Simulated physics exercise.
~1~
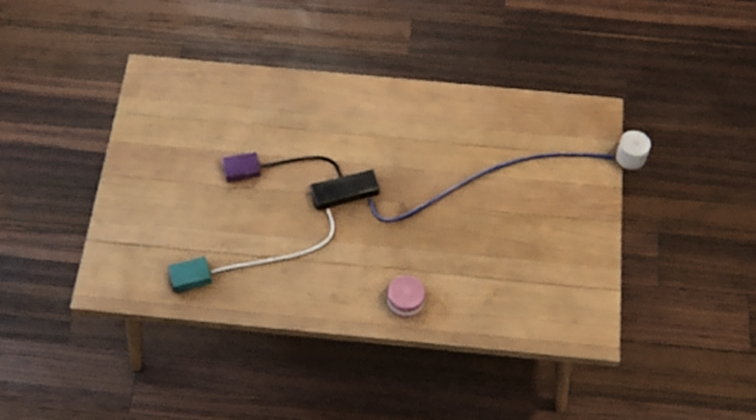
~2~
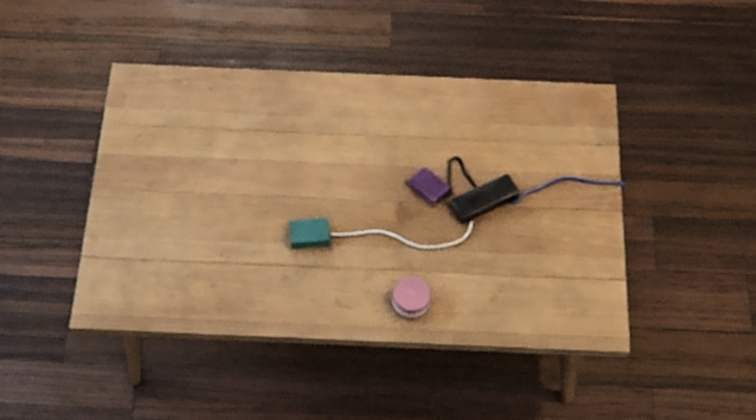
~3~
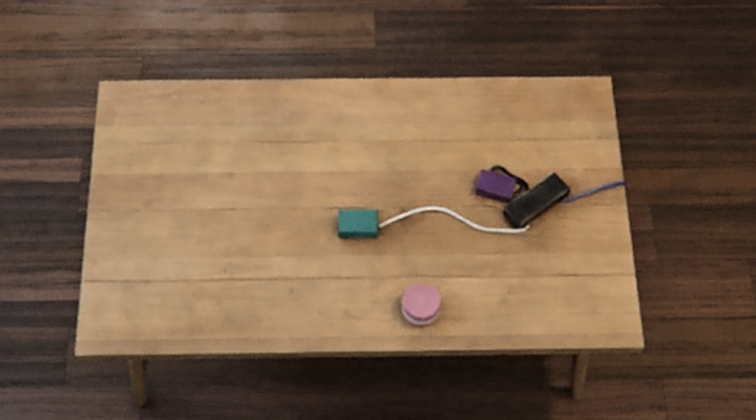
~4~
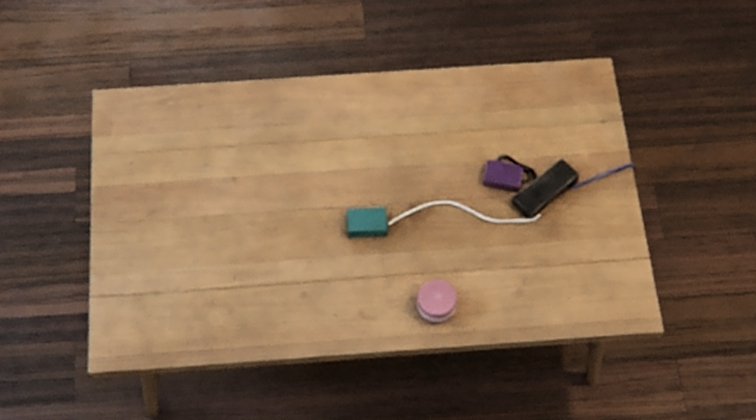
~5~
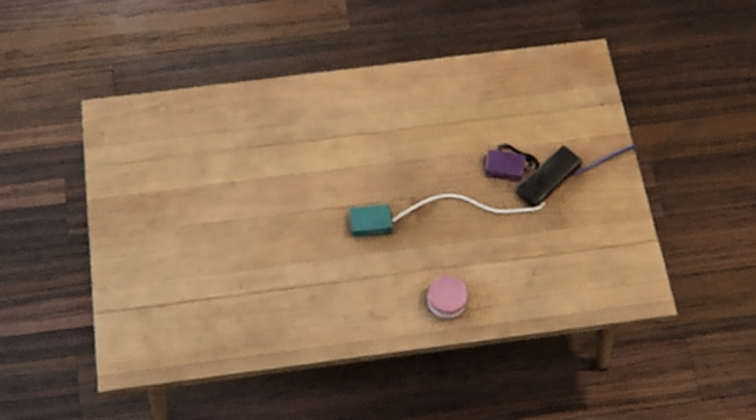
On a wooden table, a white cylinder slipped off the right side, its blue cable dragging a black strip and the attached purple and teal boxes rightward, until they stopped still on the tabletop, while a pink tin stayed put.
